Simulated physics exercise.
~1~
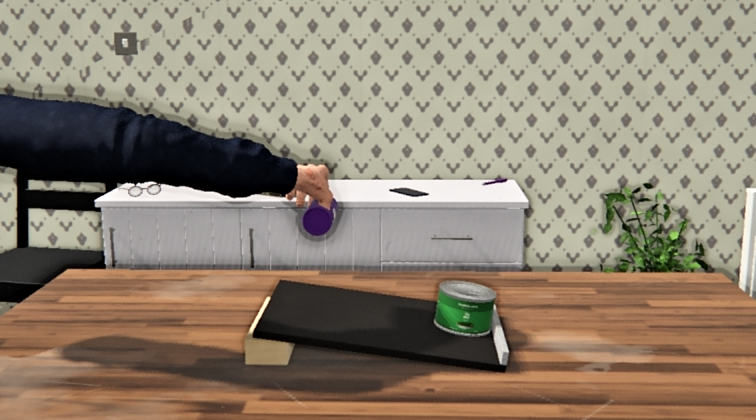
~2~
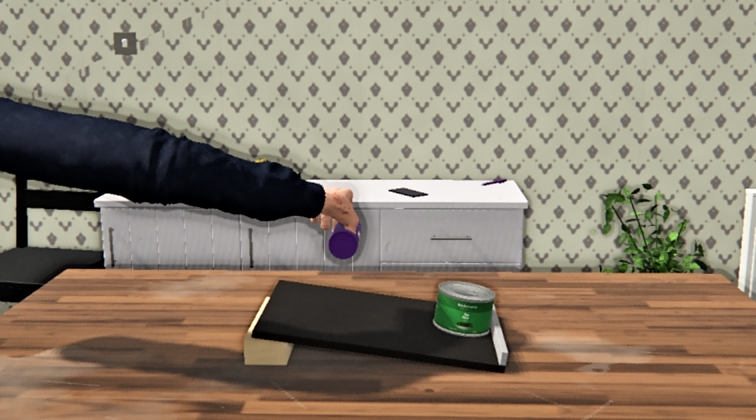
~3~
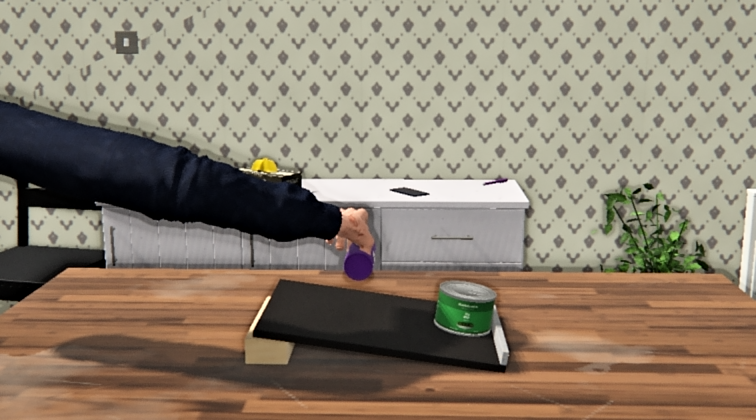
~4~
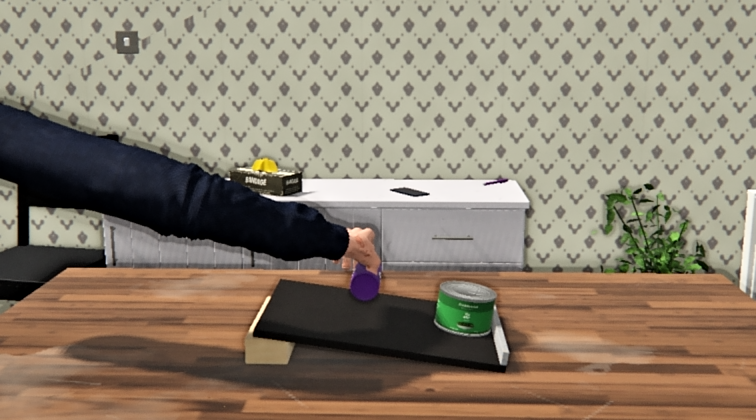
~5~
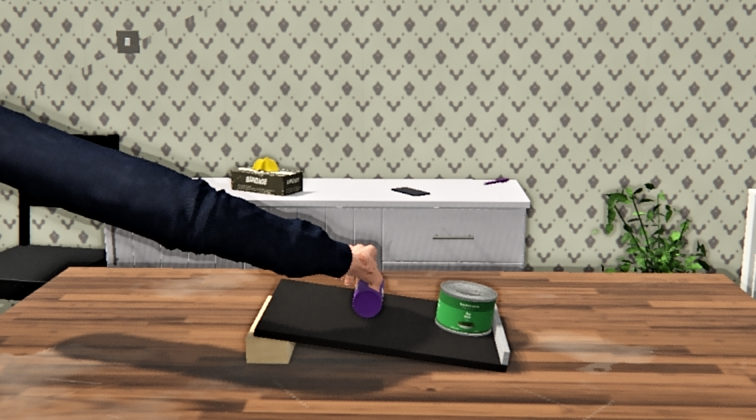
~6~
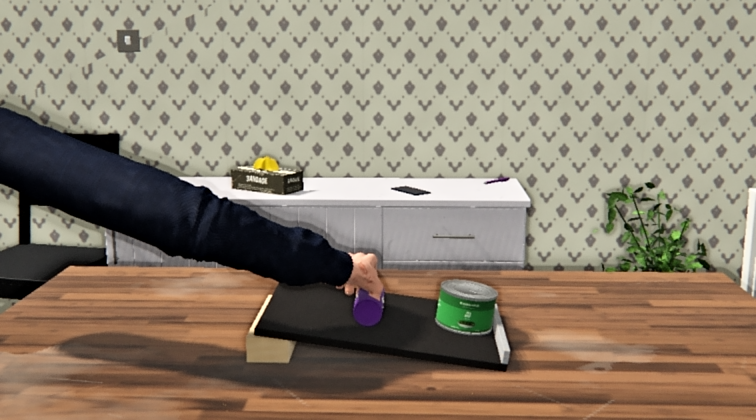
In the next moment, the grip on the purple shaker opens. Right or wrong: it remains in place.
Wrong, it moves down.
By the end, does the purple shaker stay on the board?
Watch the purple shaker: It stays aboard.
Then, 0.40 s on from there, purple shaker shifted about its own width near (387, 304).
Then, 0.50 s on from there, purple shaker shifted about its own width near (401, 306).
Then, 0.60 s on from there, purple shaker shifted well along near (419, 309).
Then, 1.40 s on from there, purple shaker shifted well along near (426, 309).
In the end, moved from the start, purple shaker; green tub unmoved. At the end, from the last picture's camera, purple shaker near (426, 309). The purple shaker goes downhill.
